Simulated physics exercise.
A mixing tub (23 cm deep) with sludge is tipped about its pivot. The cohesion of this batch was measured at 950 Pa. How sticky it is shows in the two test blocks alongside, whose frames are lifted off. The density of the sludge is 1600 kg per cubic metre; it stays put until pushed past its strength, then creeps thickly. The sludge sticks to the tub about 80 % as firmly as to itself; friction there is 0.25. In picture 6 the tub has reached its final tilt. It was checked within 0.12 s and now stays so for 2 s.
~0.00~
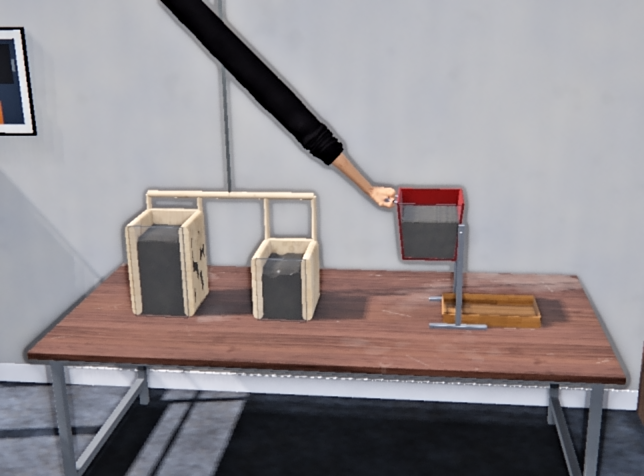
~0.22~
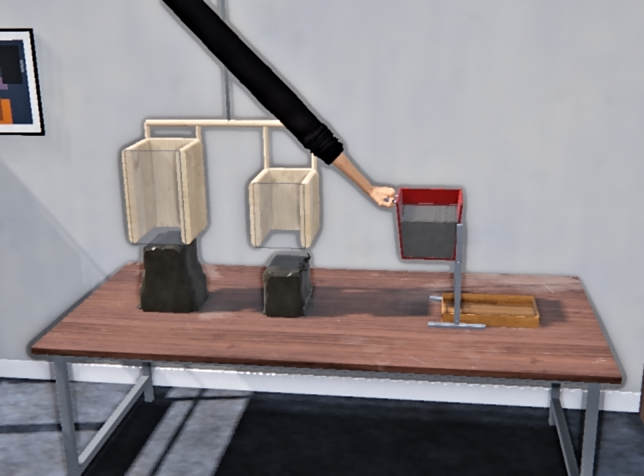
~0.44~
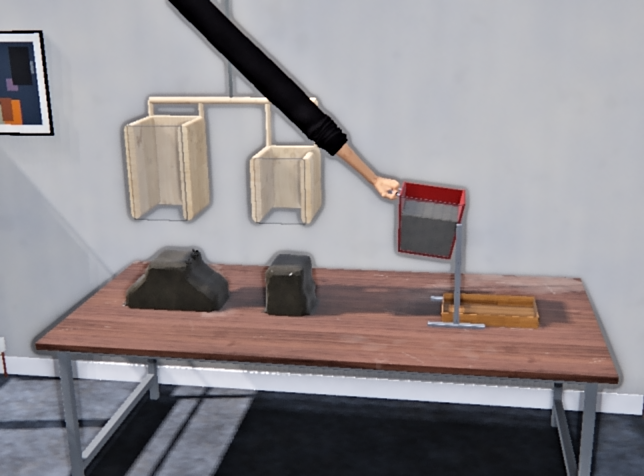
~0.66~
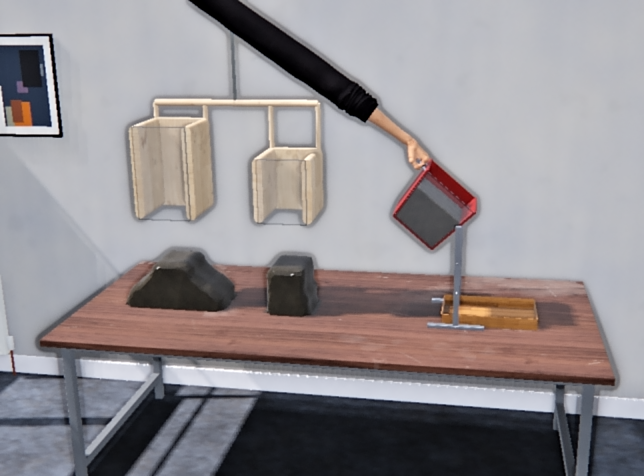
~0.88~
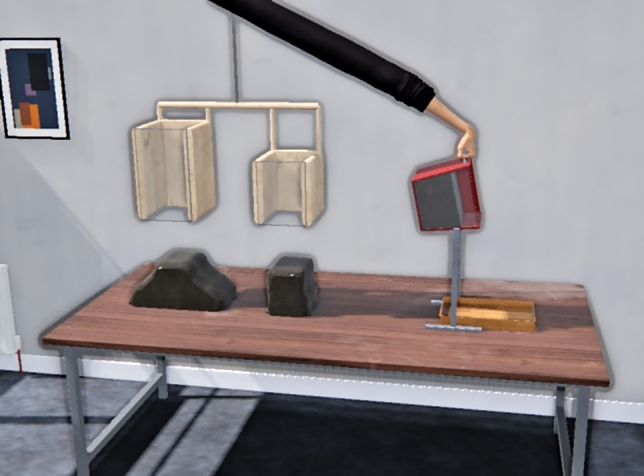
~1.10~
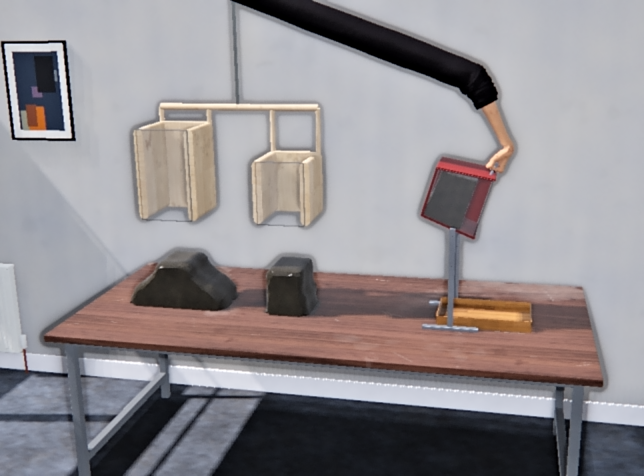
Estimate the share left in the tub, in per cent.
Close to 0 per cent.
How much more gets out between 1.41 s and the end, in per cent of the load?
Near 60 %.
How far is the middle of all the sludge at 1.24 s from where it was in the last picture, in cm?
Some 5 cm.
By 1.24 s, the tub is at 107 degrees and holds 100 %.
By 1.41 s, the tub is at 107 degrees and holds 61 %.
By 1.58 s, the tub is at 107 degrees and holds 31 %.
By 1.75 s, the tub is at 107 degrees and holds 3 %.
By 3.10 s, at the end, the tub is at 107 degrees and holds 0 %.
